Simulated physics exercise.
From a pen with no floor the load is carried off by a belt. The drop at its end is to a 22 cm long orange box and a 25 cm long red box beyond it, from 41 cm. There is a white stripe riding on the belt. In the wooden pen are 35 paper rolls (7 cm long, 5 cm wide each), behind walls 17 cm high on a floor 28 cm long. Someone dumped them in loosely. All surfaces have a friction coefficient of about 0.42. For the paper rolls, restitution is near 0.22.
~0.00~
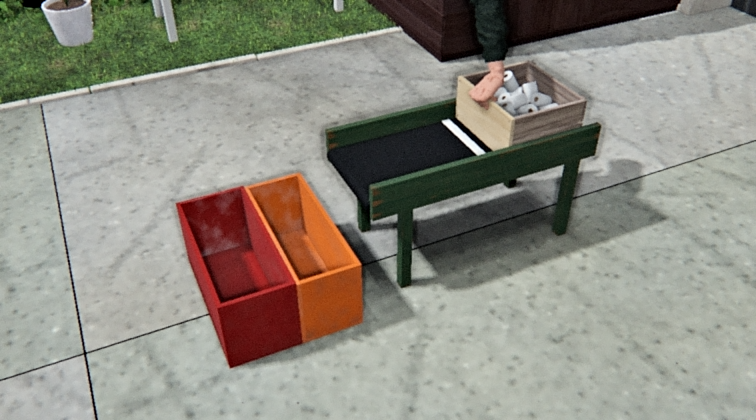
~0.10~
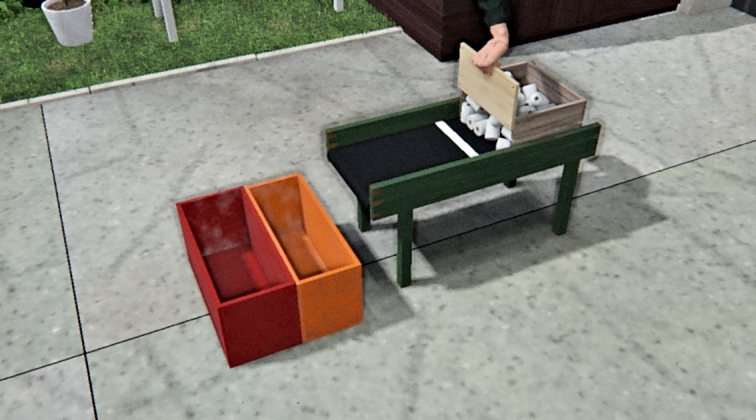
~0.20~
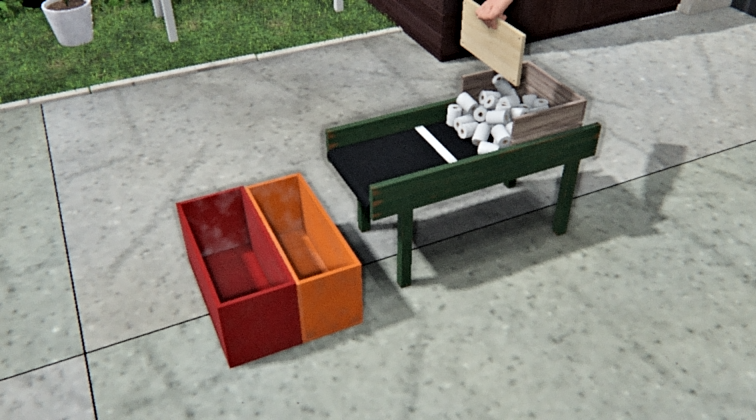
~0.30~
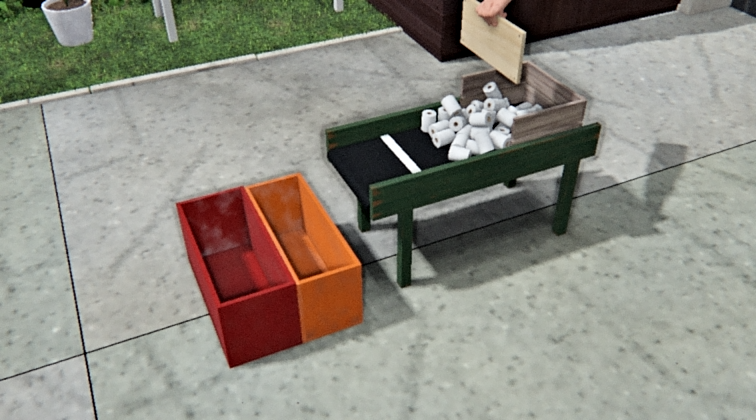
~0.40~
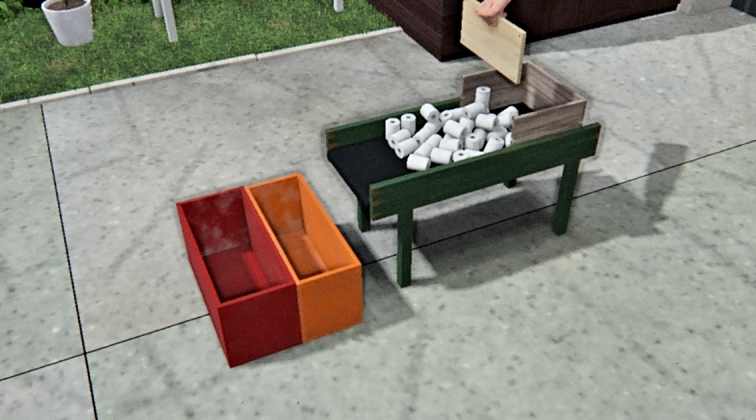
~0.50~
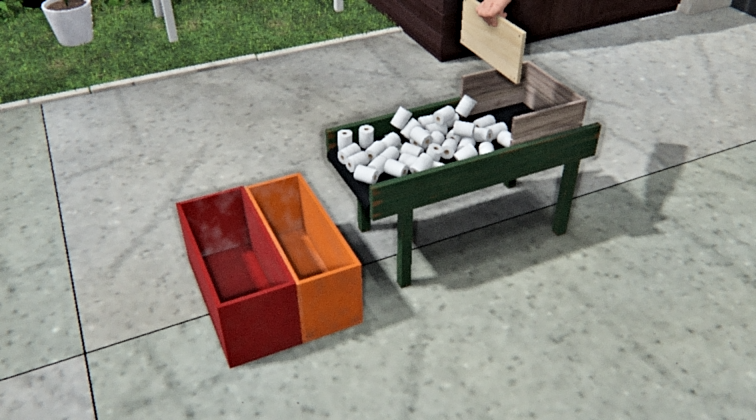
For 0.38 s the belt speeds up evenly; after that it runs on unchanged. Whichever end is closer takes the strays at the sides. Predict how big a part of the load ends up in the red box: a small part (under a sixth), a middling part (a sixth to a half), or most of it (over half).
Most of it.
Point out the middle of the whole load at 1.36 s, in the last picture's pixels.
Roughly at pixel (235, 290).
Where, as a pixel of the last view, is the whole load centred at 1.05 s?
Estimated centre in the last picture: (228, 288).
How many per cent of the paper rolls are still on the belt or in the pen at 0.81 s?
Estimate: Close to 10 per cent.
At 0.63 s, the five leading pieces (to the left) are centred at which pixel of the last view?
Their mean place is near (281, 195).
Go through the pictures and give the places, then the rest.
In the first picture (we follow the rim corner now nearest the camera), wooden pen at (514, 118); red box at (221, 305); belt has run 0 cm; nothing out yet.
In the second picture, wooden pen at (514, 118); belt has run 3 cm.
In the third picture, wooden pen at (514, 118); belt has run 11 cm; 5 out, the lowest roll at (489, 150).
In the fourth picture, wooden pen at (514, 118); belt has run 25 cm; 15 out.
In the fifth picture, wooden pen at (514, 118); belt has run 45 cm; 23 out, the lowest roll at (478, 140).
In the sixth picture, wooden pen at (514, 118); red box at (221, 305); belt has run 67 cm; 31 out, the lowest roll at (449, 121).
After 0.63 s, 23 on the belt and 12 in the air.
After 0.81 s, 12 in the red box, 4 on the belt and 19 in the air.
After 1.05 s, 32 in the red box, 1 on the belt and 2 in the air.
Outcome (at 1.36 s), 1 in the orange box and 34 in the red box. Asked share, 34 of 35, 97 per cent.
